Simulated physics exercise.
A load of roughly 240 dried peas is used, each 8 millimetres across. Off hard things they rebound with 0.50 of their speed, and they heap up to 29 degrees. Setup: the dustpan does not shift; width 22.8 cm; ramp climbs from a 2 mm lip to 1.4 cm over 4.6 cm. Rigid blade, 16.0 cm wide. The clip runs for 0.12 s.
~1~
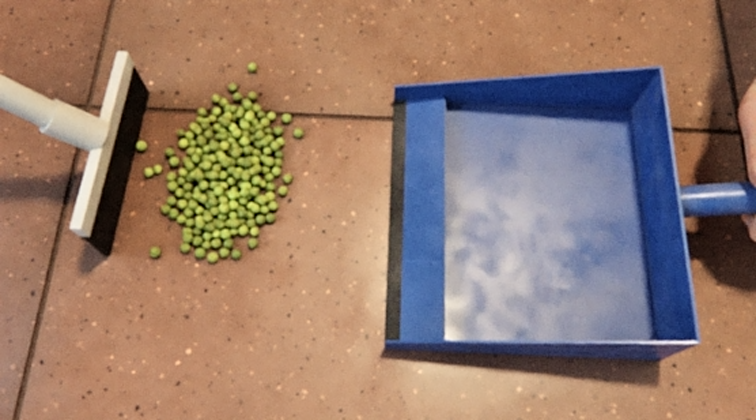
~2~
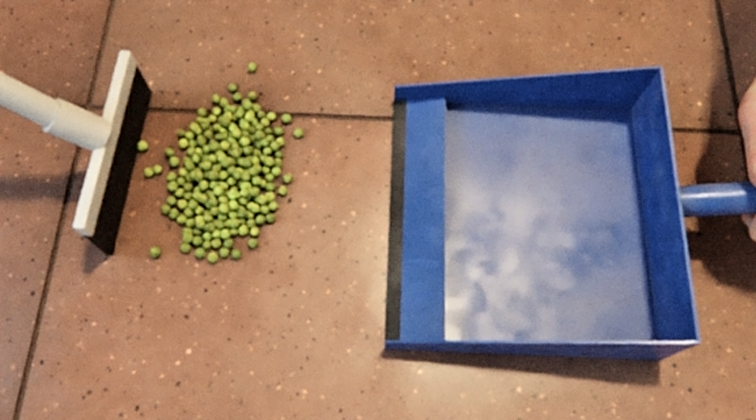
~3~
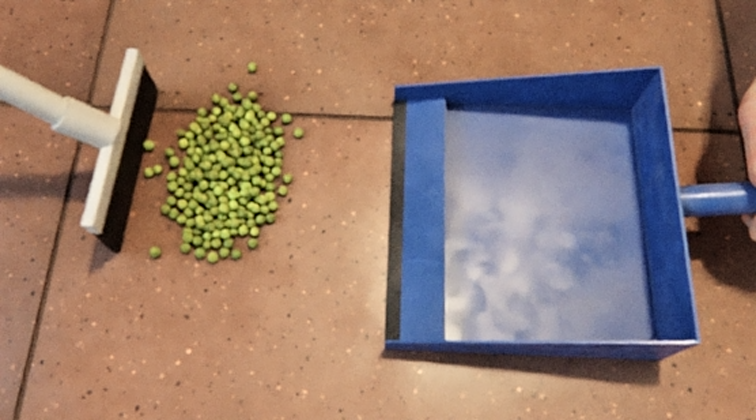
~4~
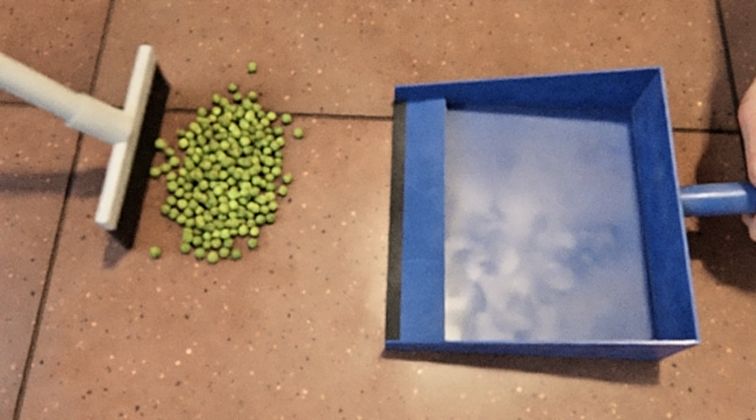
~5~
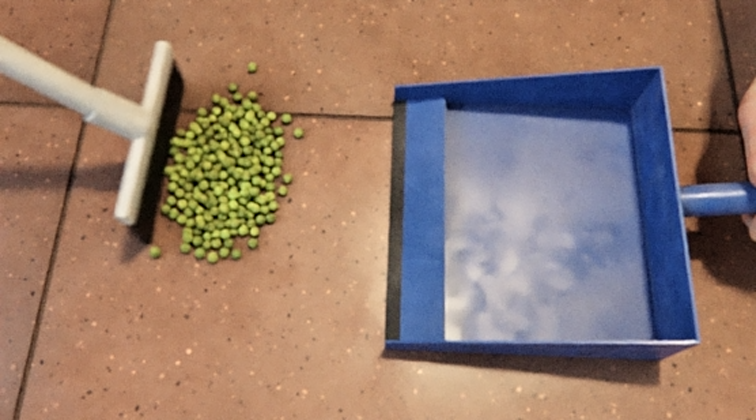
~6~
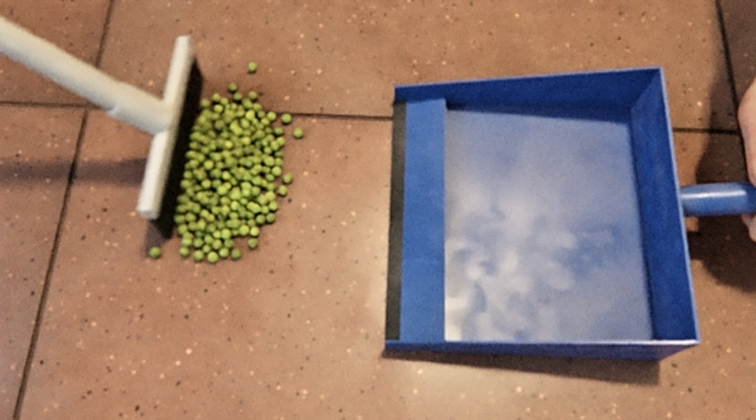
We see a pale-handled blade on the left slide rightward across brown tiles into a loose pile of green peas, pressing its near edge inward, while a blue dustpan, its handle by a hand at right, stays still.
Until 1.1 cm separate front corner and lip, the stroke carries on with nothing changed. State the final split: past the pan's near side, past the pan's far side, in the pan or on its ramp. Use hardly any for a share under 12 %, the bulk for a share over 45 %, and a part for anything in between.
Past the pan's near side: Hardly any, past the pan's far side: A part, in the pan or on its ramp: A part.
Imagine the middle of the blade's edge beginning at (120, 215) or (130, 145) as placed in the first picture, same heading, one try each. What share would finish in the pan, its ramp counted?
About 45 and 20 per cent.
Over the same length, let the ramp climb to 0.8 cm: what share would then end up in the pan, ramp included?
About 35 %.
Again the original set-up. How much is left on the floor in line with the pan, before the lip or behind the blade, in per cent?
Share there: Around 50 percent.
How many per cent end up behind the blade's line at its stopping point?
Some 20 percent, give or take.
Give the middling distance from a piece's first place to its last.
It comes to some 16 cm.
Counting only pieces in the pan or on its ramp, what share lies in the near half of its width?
Some 10 per cent.
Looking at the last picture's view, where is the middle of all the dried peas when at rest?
Close to pixel (395, 161).
Then, 0.14 s after the last picture, middle of the blade 9 cm from the lip; 0 % over the lip, far side 10 %, near side 0 %.
Then, 0.23 s after the last picture, middle of the blade 3 cm from the lip; 5 % over the lip, far side 20 %, near side 0 %.
Then, 0.45 s after the last picture, middle of the blade 1 cm from the lip; 30 % over the lip, far side 20 %, near side 0 %.
In the end, near side 0 %, far side 20 %, pan 30 %, in front of the lip or behind the blade 50 %.
